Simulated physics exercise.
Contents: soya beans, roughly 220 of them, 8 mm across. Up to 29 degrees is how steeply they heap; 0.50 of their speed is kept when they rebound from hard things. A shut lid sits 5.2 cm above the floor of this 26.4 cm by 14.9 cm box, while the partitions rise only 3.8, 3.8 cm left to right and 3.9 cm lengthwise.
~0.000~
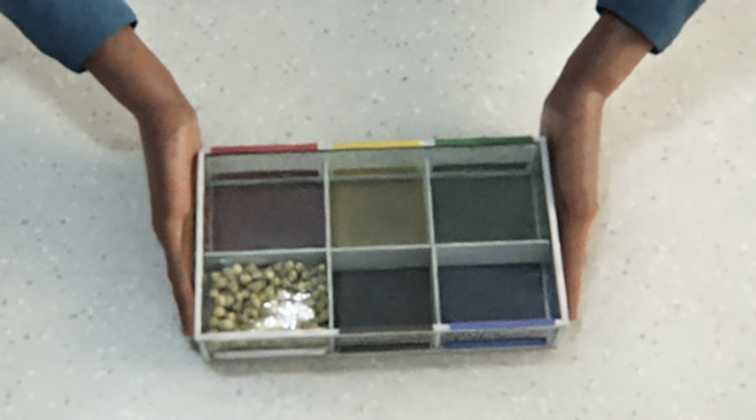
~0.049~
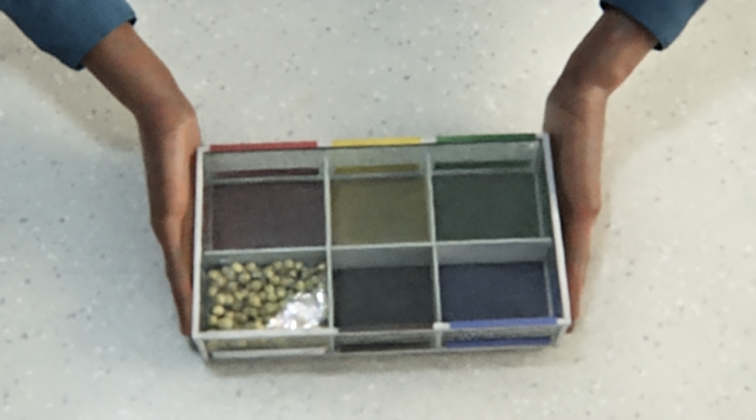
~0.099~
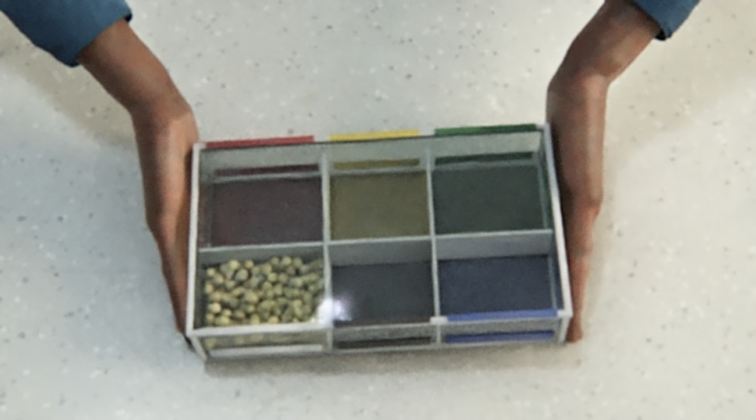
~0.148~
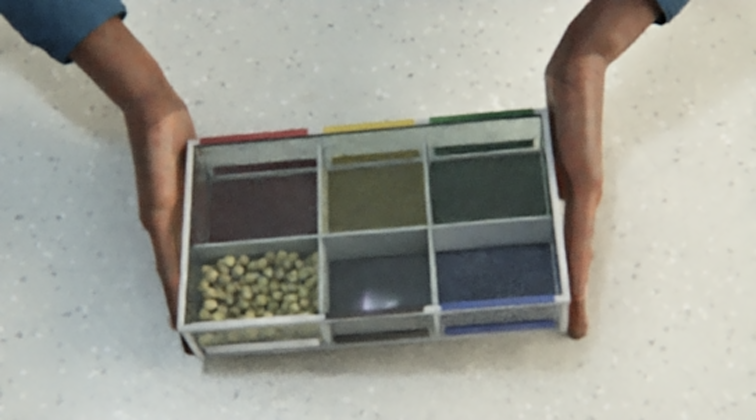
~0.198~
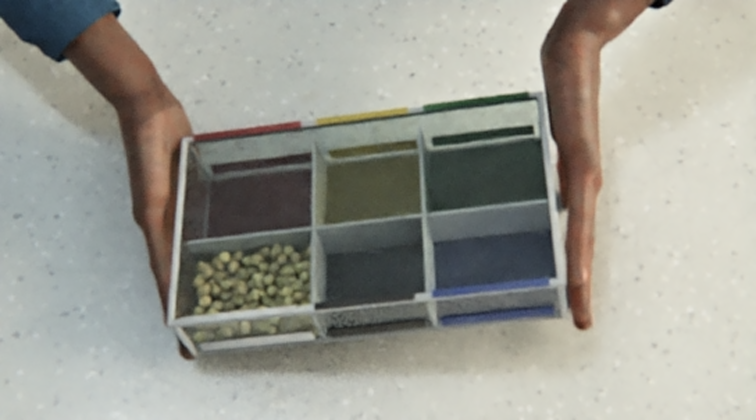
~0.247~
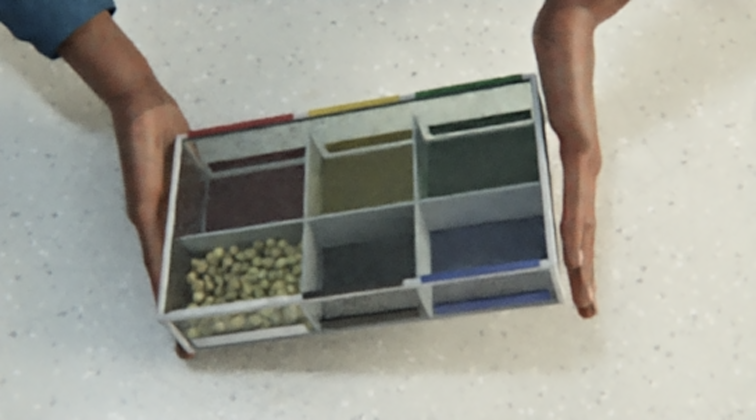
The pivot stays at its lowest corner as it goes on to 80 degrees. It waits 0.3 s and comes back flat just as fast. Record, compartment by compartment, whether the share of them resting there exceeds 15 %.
Red: Does not exceed; blue: Does not exceed; green: Does not exceed; yellow: Does not exceed; white: Exceeds; black: Does not exceed.
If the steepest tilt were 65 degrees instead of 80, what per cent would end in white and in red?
You'd get white at 95 % and red at 5 %.
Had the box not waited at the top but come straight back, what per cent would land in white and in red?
White 95; red 5.
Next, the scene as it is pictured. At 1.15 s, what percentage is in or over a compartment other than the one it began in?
5 %.
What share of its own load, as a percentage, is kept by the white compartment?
It works out to near 90 percent.
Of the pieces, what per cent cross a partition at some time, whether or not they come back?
Roughly 5 per cent.
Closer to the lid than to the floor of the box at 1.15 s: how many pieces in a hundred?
Estimate: Near 30 per cent.
Then, at 1.15 s, tilt 80 degrees; red 5 %, white 95 %.
Then, at 1.75 s, tilt 41 degrees; red 5 %, white 95 %.
After 2.40 s, tilt 0 degrees; red 5 %, white 95 %.
By 3.0 s all is still; red 5 %, blue 0 %, green 0 %, yellow 0 %, white 95 %, black 0 %.
